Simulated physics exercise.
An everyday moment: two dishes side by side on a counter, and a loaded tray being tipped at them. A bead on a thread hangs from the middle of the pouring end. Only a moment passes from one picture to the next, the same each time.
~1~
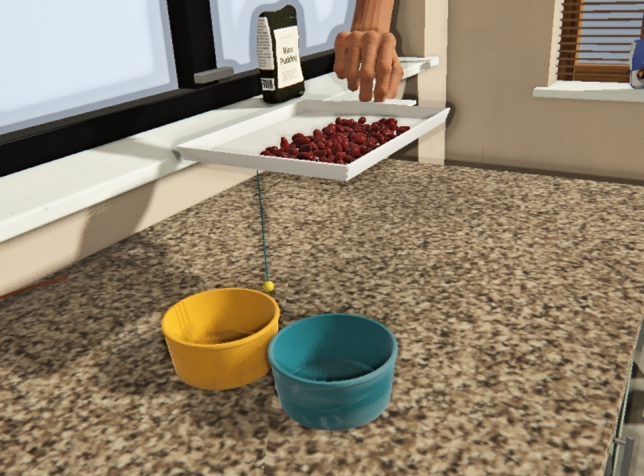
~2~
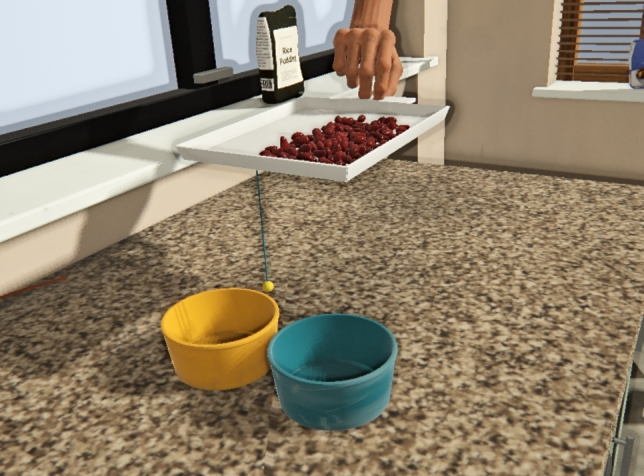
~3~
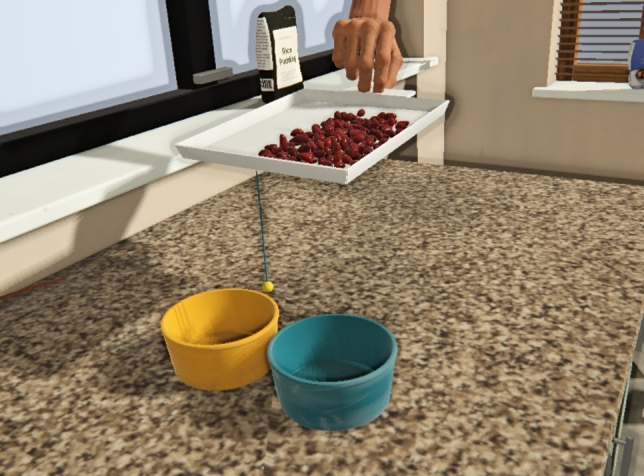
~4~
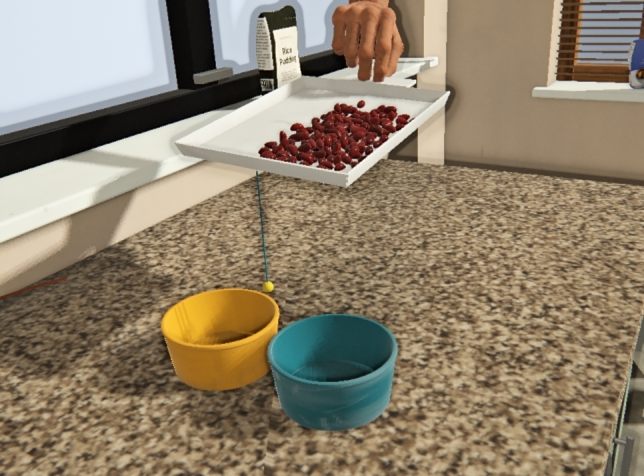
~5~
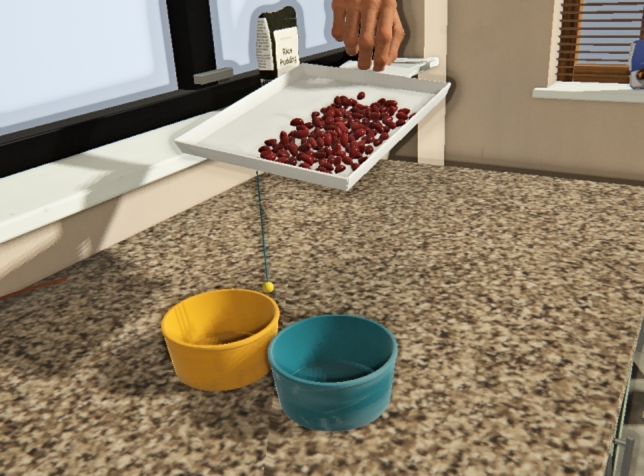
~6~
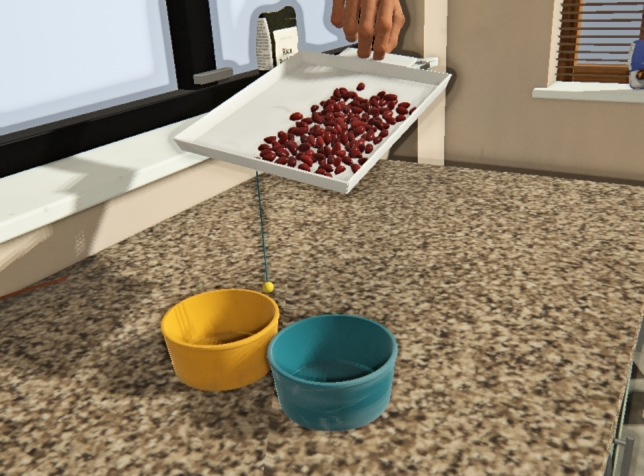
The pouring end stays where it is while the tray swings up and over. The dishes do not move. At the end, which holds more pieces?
Fuller: The right dish.
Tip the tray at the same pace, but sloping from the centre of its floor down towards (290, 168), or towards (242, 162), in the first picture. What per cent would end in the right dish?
About 70 and 0 per cent.
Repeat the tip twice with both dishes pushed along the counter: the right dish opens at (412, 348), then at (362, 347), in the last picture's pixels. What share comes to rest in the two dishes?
Near 70 % and 80 %.
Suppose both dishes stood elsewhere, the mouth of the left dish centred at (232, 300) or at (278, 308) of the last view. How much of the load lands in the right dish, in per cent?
The first gives 90 %, the second 50 %.
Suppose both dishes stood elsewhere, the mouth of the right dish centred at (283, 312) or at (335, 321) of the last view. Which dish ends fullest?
One: The right-hand dish. Two: The right dish.
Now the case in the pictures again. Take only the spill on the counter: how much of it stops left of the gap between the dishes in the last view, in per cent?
Roughly 10 in a hundred.
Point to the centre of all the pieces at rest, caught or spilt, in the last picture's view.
Around (337, 381).
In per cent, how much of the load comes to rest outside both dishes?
Near 20 %.
Soon, tray tipped steeply; nearly all on the tray; a stray few in the right dish; a stray few in the air.
A while on, tray tipped past a quarter turn; a stray few on the tray; most in the right dish; a stray few in the left dish; a small part outside both; a small part in the air.
Towards the end, tray tipped past a quarter turn; most in the right dish; a stray few in the left dish; about a quarter outside both.
Finally, tray tipped past a quarter turn; most in the right dish; a stray few in the left dish; about a quarter outside both.
